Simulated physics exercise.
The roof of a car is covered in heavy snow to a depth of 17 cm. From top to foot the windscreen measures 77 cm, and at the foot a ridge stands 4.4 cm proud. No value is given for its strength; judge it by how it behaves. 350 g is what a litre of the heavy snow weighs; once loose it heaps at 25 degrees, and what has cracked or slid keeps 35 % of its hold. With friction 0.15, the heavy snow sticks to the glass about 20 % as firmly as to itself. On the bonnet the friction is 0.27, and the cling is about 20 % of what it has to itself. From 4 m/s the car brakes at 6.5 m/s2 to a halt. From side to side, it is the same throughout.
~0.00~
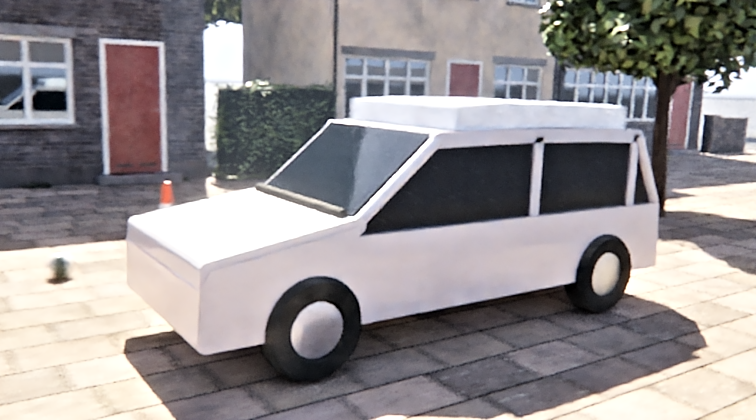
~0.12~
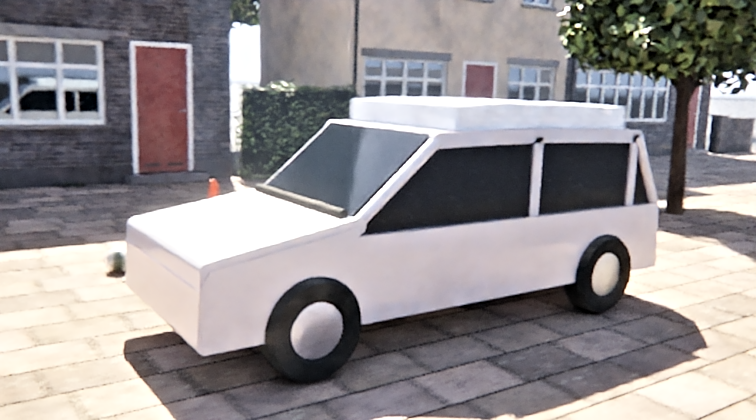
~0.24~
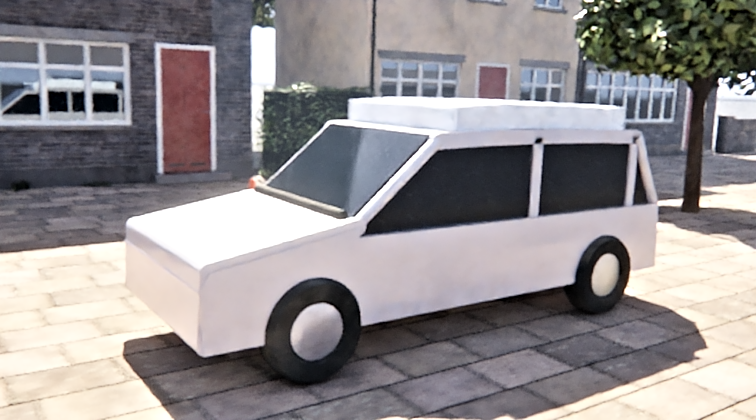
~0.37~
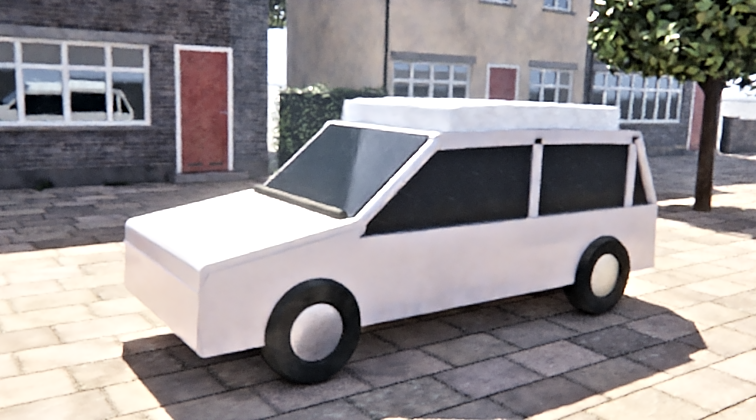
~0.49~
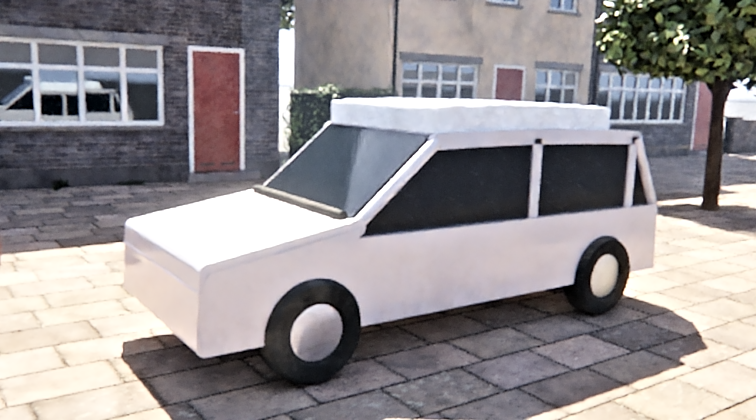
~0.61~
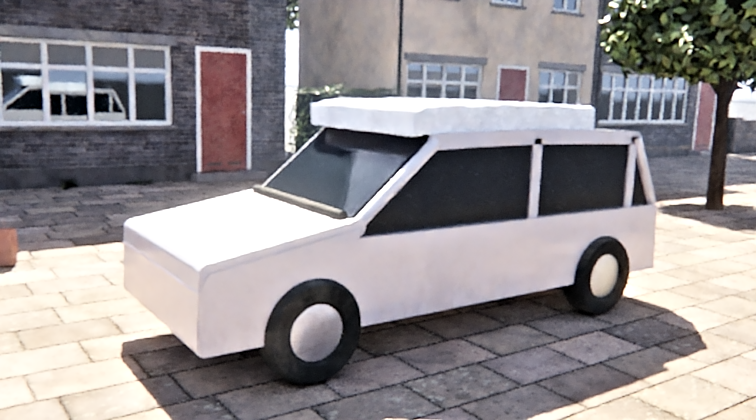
The clip opens on a boxy white car with a thick slab of snow on its roof, rolling left past brick houses and a tree. As the car slows, the slab begins to creep forward along the roof, then slides further in one piece until its front edge juts over the windscreen.
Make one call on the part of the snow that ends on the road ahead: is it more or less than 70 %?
My call: Less.
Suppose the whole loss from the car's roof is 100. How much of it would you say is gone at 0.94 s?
Roughly 50 %.
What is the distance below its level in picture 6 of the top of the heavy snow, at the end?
About 35 cm.
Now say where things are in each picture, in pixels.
In the first picture, foremost bit of the heavy snow at (458, 112).
In the second picture, foremost bit of the heavy snow at (457, 113).
In the third picture, foremost bit of the heavy snow at (455, 130), its middle shifted 1.0 cm.
In the fourth picture, foremost bit of the heavy snow at (449, 130), its middle shifted 6.3 cm.
In the fifth picture, foremost bit of the heavy snow at (436, 111), its middle shifted 17 cm.
In the sixth picture, foremost bit of the heavy snow at (413, 116), its middle shifted 35 cm, 9 % of it past the top of the windscreen, in one piece.
After 0.94 s, 52 % of the snow is on the roof, 33 % on the glass, 15 % on the bonnet and none has gone off the nose.
After 1.33 s, 19 % of the snow is on the roof, 31 % on the glass, 48 % on the bonnet and 1 % has gone off the nose.
After 1.72 s, 5 % of the snow is on the roof, 25 % on the glass, 54 % on the bonnet and 16 % has gone off the nose.
After 2.12 s, none of the snow is on the roof, 20 % on the glass, 44 % on the bonnet and 36 % has gone off the nose.
After 2.90 s, none of the snow is on the roof, 16 % on the glass, 38 % on the bonnet and 46 % has gone off the nose.
